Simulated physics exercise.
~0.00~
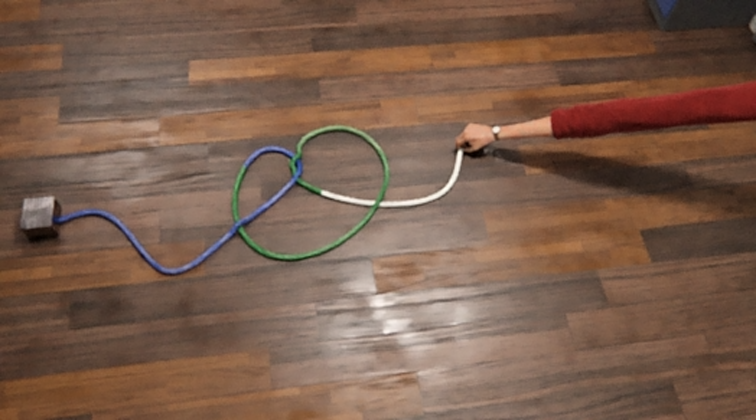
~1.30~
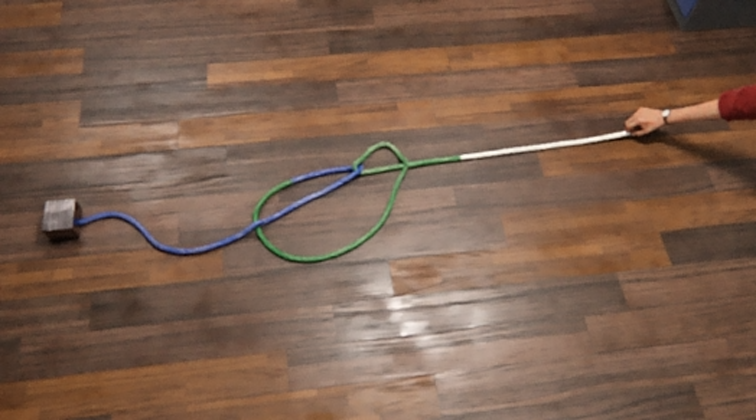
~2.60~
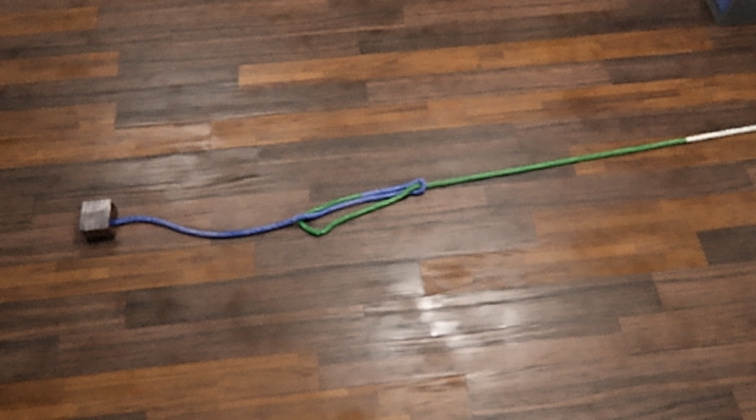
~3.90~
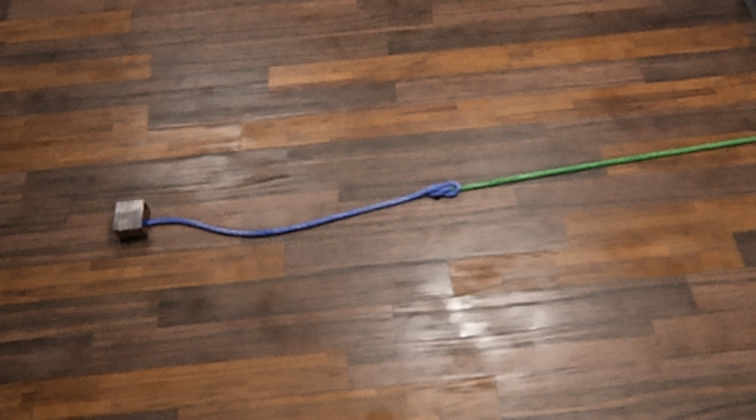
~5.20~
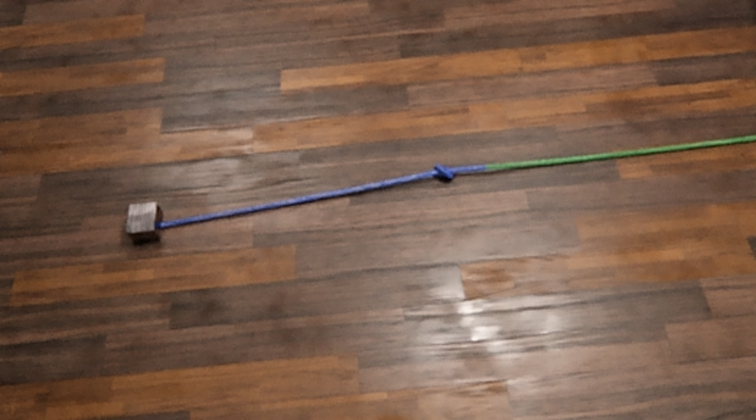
Looped blue, green and white rope fixed to a small block being pulled right by a hand, loops shrinking into a tight knot.
